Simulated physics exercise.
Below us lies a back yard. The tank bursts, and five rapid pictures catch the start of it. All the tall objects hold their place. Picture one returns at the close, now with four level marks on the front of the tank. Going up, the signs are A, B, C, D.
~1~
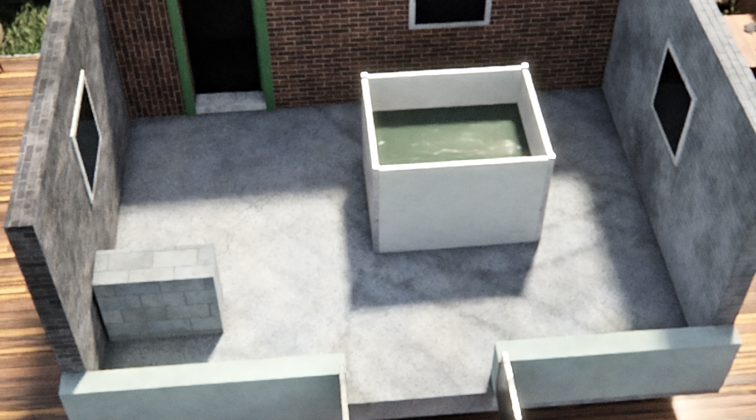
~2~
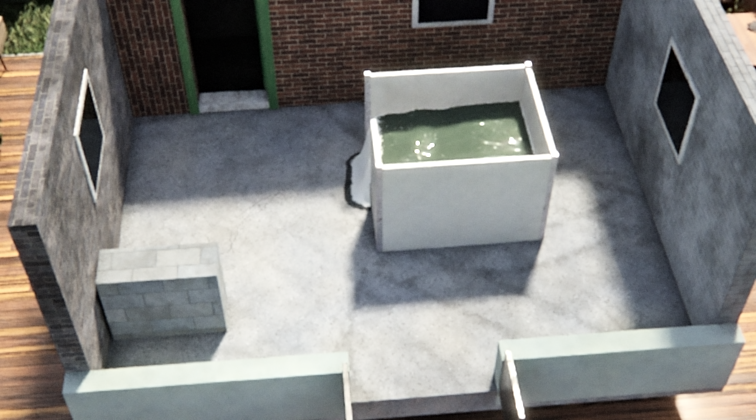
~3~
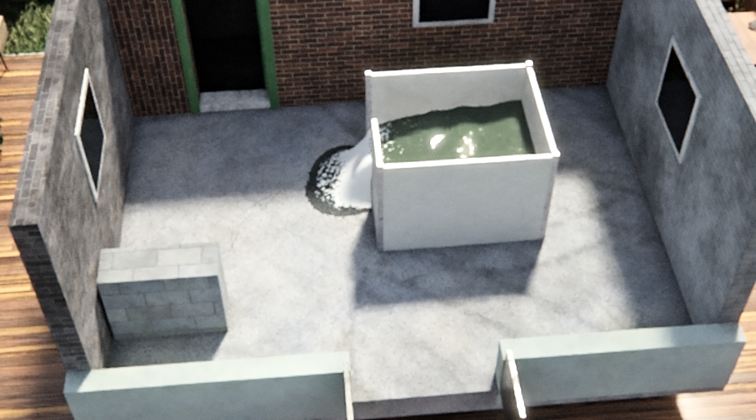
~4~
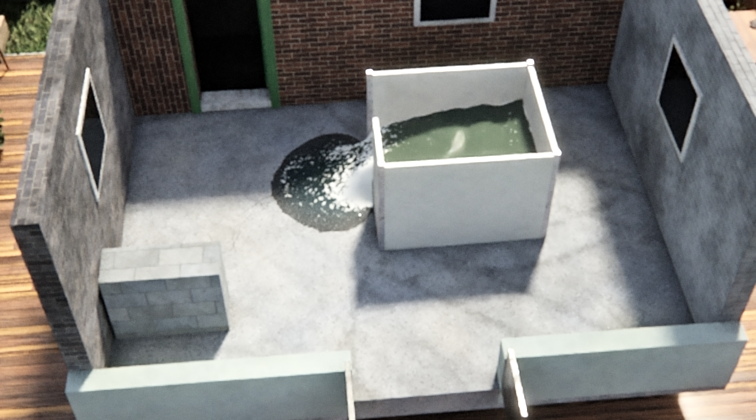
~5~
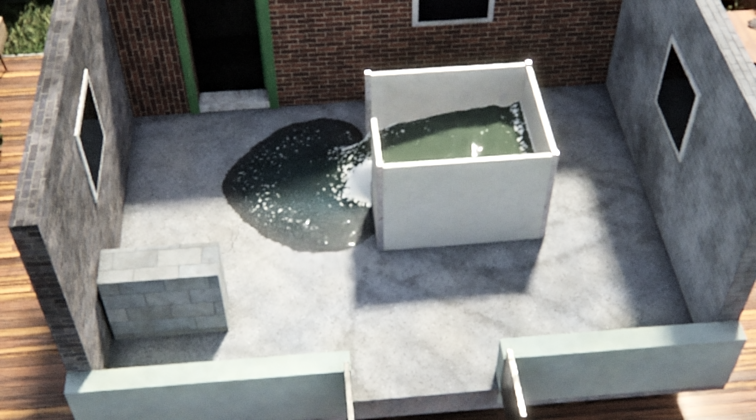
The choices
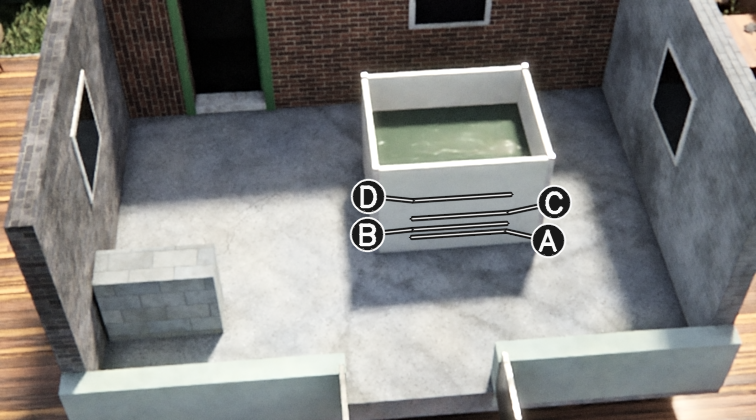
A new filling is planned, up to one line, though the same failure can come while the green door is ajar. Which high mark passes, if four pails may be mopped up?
C.
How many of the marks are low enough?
Three.
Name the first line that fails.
That would be D.
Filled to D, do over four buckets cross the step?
Yes.
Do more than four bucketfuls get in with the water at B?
No, not at all.
In white, A at (458, 234); B at (459, 226); C at (460, 215); D at (462, 197); from the bottom up A, B, C, D.
With A, nothing gets over.
With B, nothing gets over.
With C, a bucket or two gets in.
With D, about 13 bucketfuls get in.
